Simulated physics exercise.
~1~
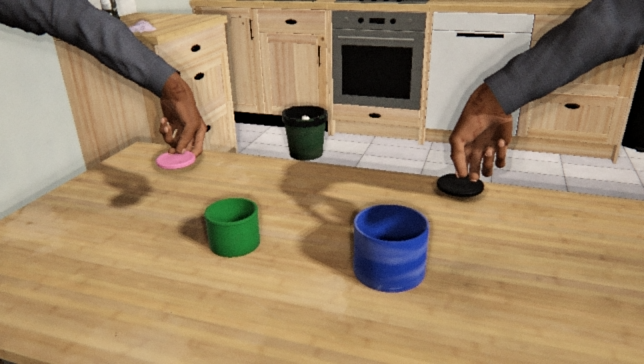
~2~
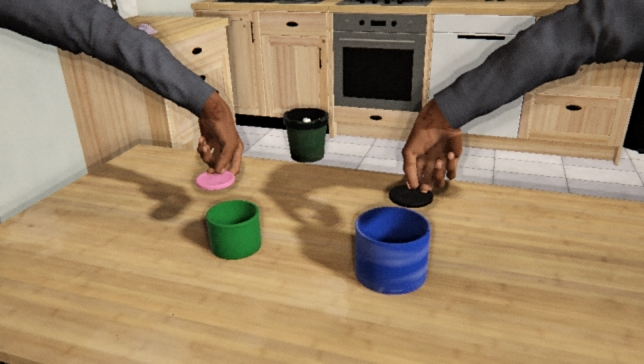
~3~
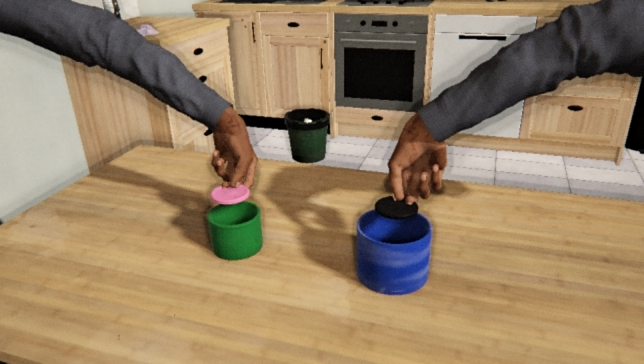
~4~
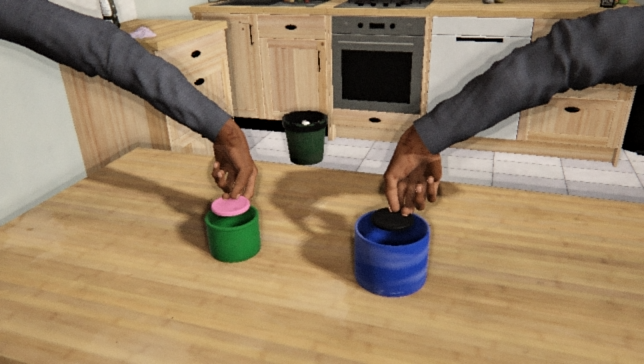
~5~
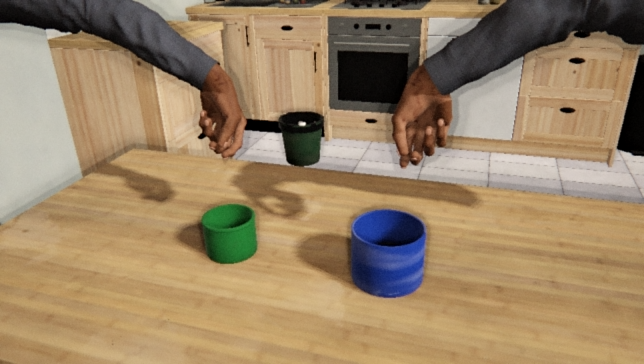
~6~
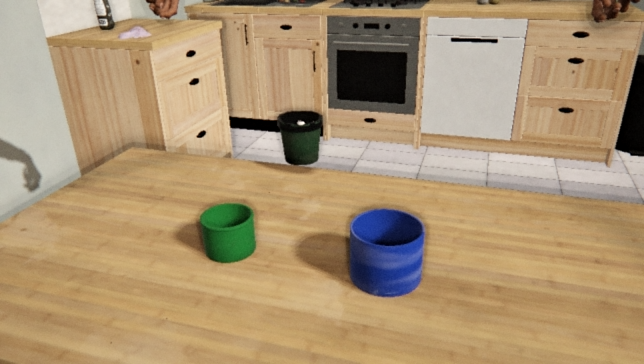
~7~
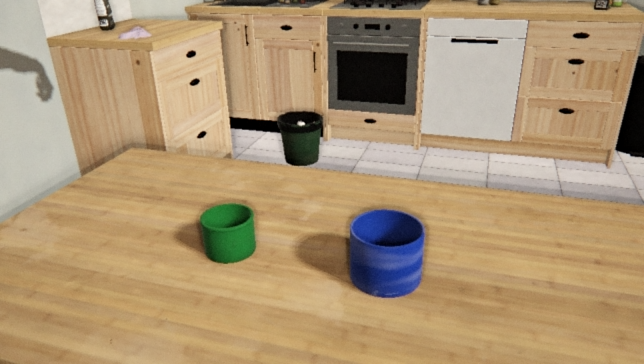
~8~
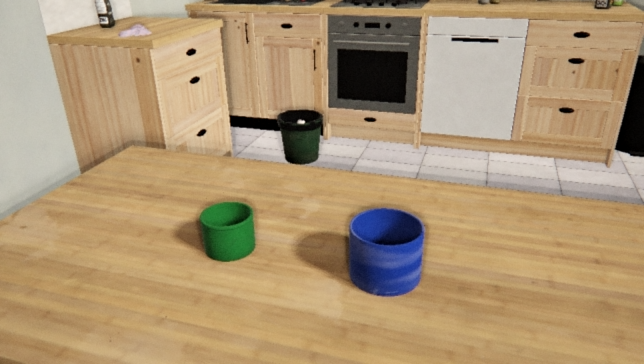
Two hands brought a pink disc over a green cup and a black disc over a larger blue cup, lowered them and let go, and both discs dropped inside. The hands then drew away, leaving the two cups standing open on the wooden table.
